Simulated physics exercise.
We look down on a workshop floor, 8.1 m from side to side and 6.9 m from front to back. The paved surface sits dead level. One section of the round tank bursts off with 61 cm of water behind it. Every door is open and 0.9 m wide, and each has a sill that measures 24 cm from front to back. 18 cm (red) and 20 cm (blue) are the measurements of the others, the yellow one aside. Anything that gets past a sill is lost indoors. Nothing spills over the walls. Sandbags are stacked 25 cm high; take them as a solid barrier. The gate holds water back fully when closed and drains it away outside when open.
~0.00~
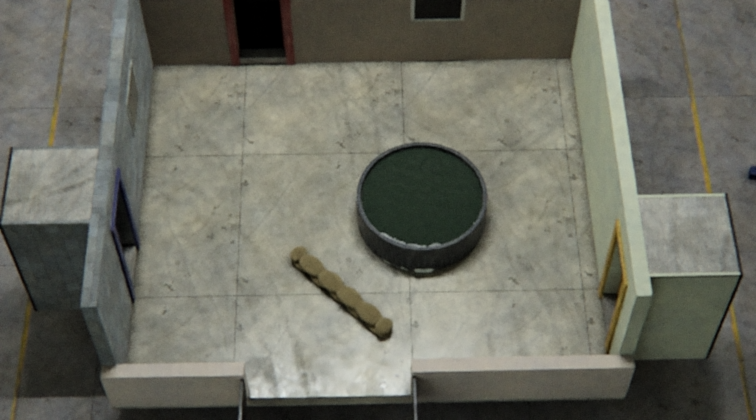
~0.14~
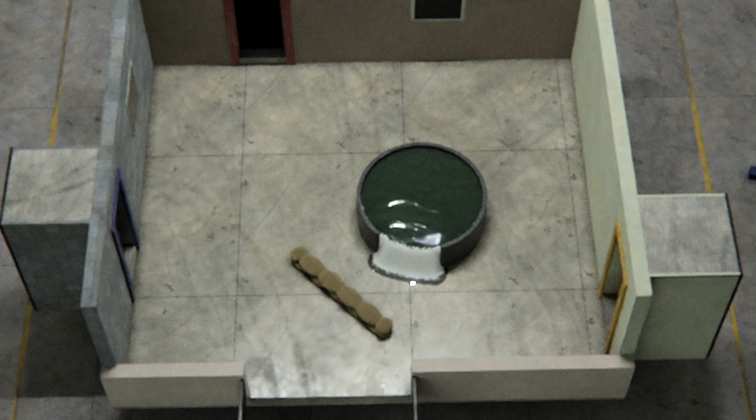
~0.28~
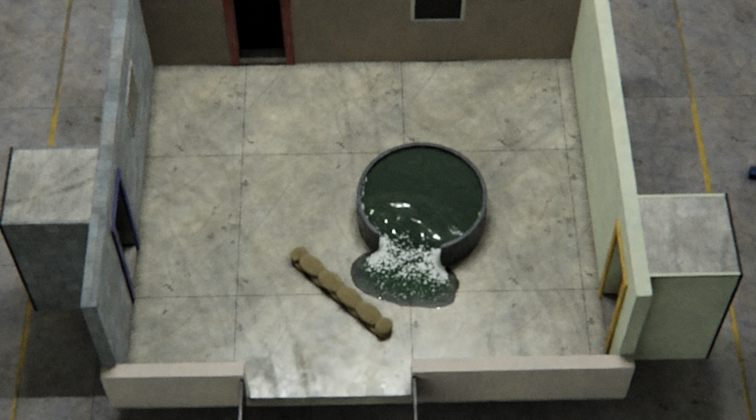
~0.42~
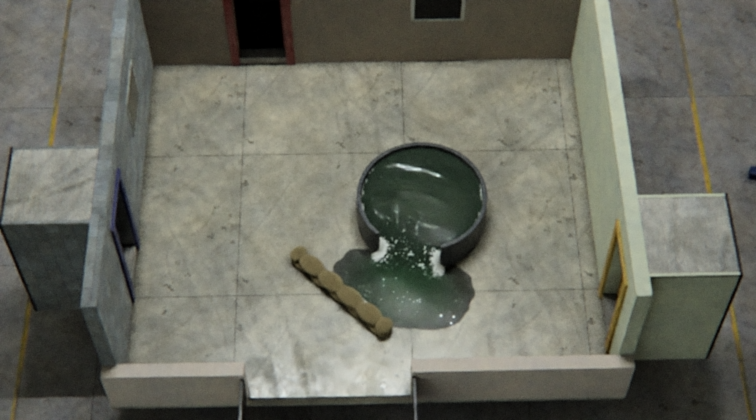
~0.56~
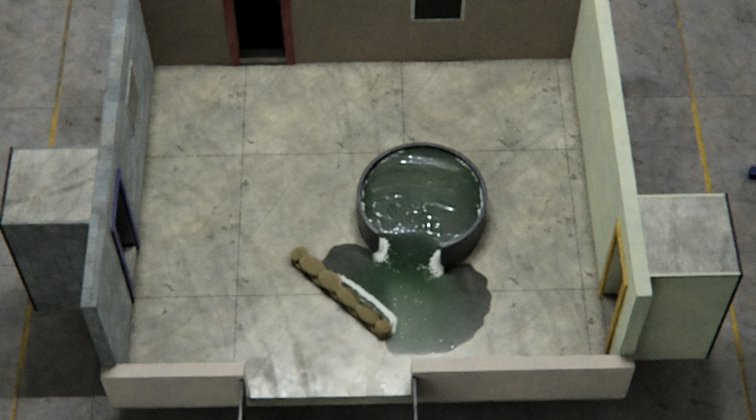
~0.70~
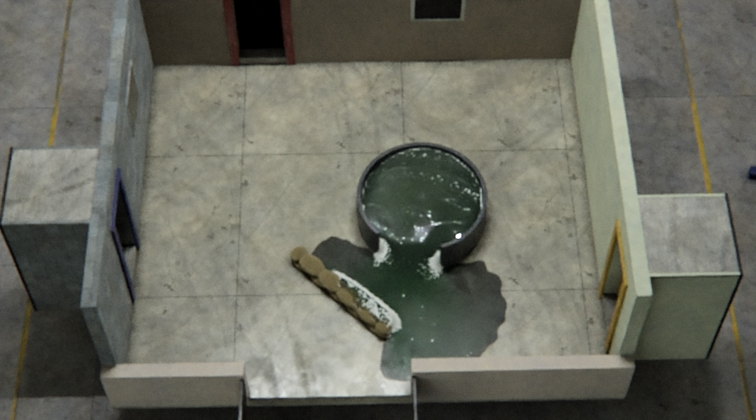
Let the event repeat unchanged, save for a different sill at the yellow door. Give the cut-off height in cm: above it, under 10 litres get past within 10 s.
The cut-off is roughly 17 cm.
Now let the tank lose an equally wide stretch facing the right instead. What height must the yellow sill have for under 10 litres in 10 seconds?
That way, roughly 10.5 cm.
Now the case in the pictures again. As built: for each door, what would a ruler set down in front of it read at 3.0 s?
Depths in cm: Red 0, blue 0, yellow 19.
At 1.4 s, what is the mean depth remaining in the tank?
It averages close to 41 centimetres.
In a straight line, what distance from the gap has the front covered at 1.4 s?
Close to 3.0 metres, I'd say.
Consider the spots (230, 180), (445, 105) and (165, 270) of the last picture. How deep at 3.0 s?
Ordered as asked: 2, 0, 0 cm.
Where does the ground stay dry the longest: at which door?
Door: Blue.
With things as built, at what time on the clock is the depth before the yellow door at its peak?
Approximately 3.2 s.
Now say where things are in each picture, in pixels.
The first frame shows the round tank at (422, 197) is whole and still, 61 cm deep; the yellow door at (612, 292) is dry.
In the second frame, the gap is at (408, 261), the front 0.3 m out at (435, 282); the back of the round tank holds 61 cm.
In the third frame, the gap is at (408, 262), the front 0.7 m out at (439, 302); the back of the round tank holds 61 cm.
In the fourth frame, water pours out at (408, 262) and has run 1.2 m, to (405, 325); about 7 cm deep outside, 61 cm at the back.
In the fifth frame, the gap is at (408, 262), the front 1.7 m out at (395, 350); the back of the round tank holds 61 cm.
In the sixth frame, the front is at a hidden place, 2.1 m from the gap at (408, 261); 4.1 m2 of floor is wet, 57 cm left at the back; 1.8 m in a straight line remain to the yellow door at (612, 292).
After 1.4 s water covers 15 % of the floor, deepest (40 cm) near (373, 307); it has not reached the yellow door.
After 3.0 s water covers 30 % of the floor, deepest (28 cm) near (602, 378); 19 cm at the yellow door, 1 litre in over its 18 cm sill.
After 10.0 s water covers 70 % of the floor, deepest (8 cm) near (559, 105); 7 cm at the yellow door, 7 litres in over its 18 cm sill.
At the yellow door as built, the water arrived by 2.4 s and peaked near 20 cm at 3.2 s.
Run again over the same 10 s with other heights there, 17 litres in over 15.5 cm, 1 litre over 21.5 cm. The limit of 10 litres is kept from about 17 cm up.
